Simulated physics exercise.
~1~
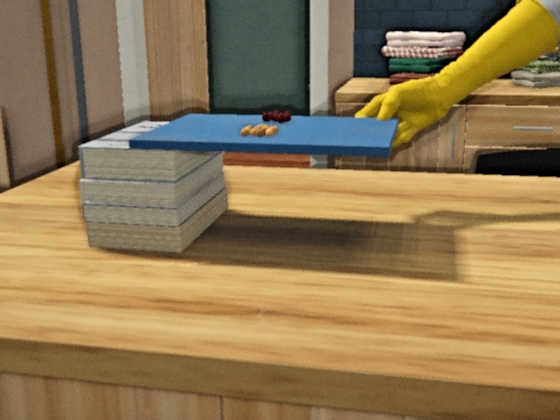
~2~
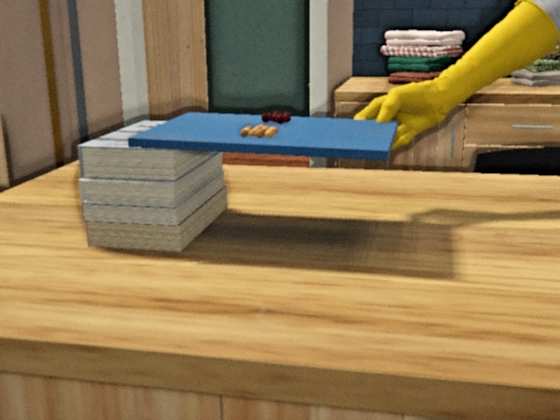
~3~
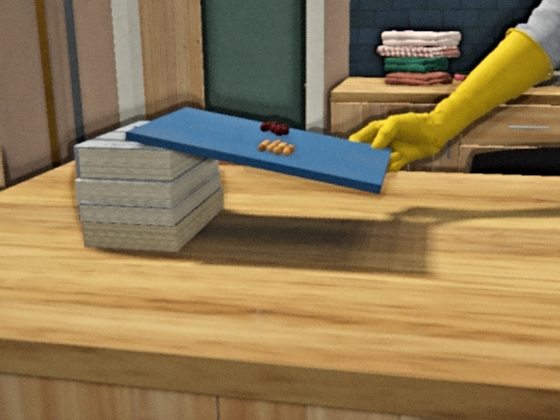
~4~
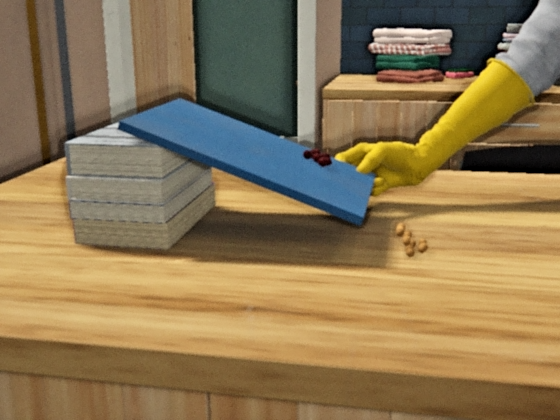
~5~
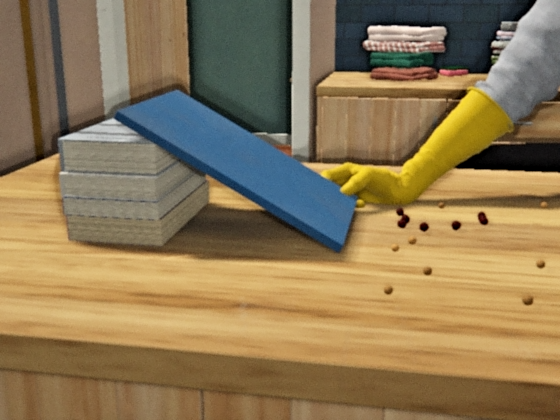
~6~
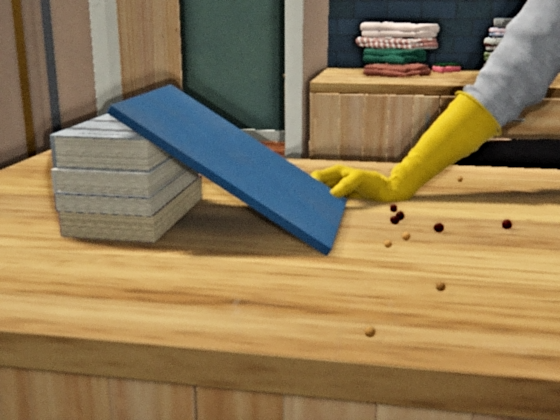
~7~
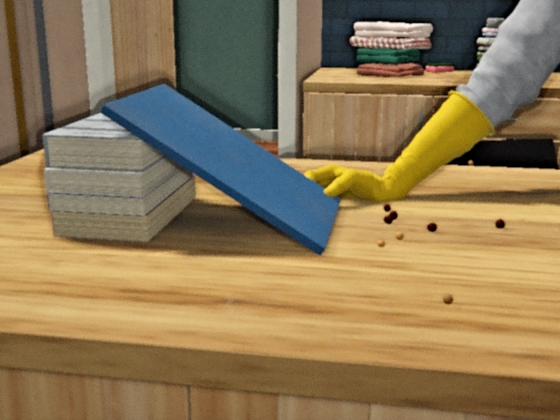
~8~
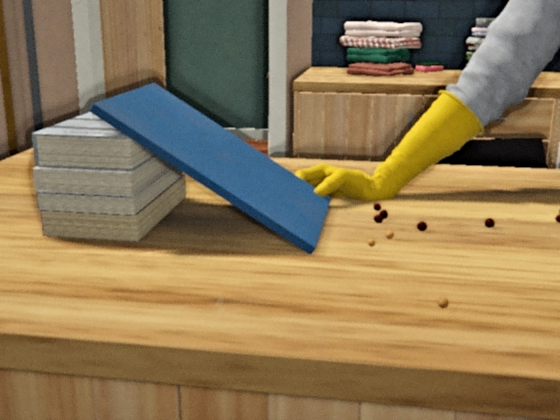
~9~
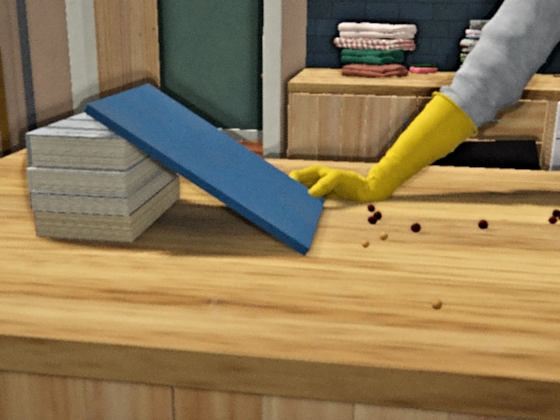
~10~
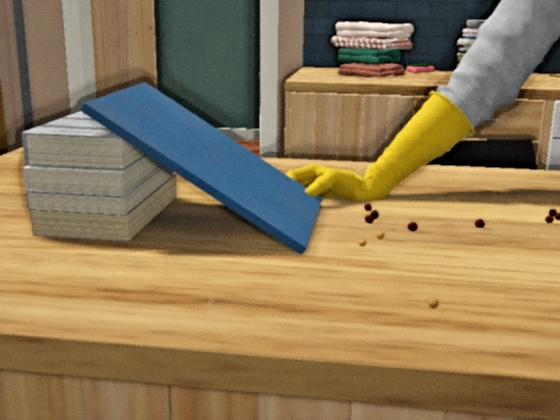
The clip opens on a wooden counter, where a yellow-gloved hand holds up the right end of a blue board whose left end rests on a stack of books. Two little heaps sit on the board, tan pieces in front and dark red ones behind. As the hand lowers its end, the tan pieces slide off first, and the red ones follow, scattering to the right. The board settles as a ramp, the hand staying beside its foot, while the view drifts slightly right. Finally, most tan pieces have travelled farther, out of view, leaving a few near several red ones.
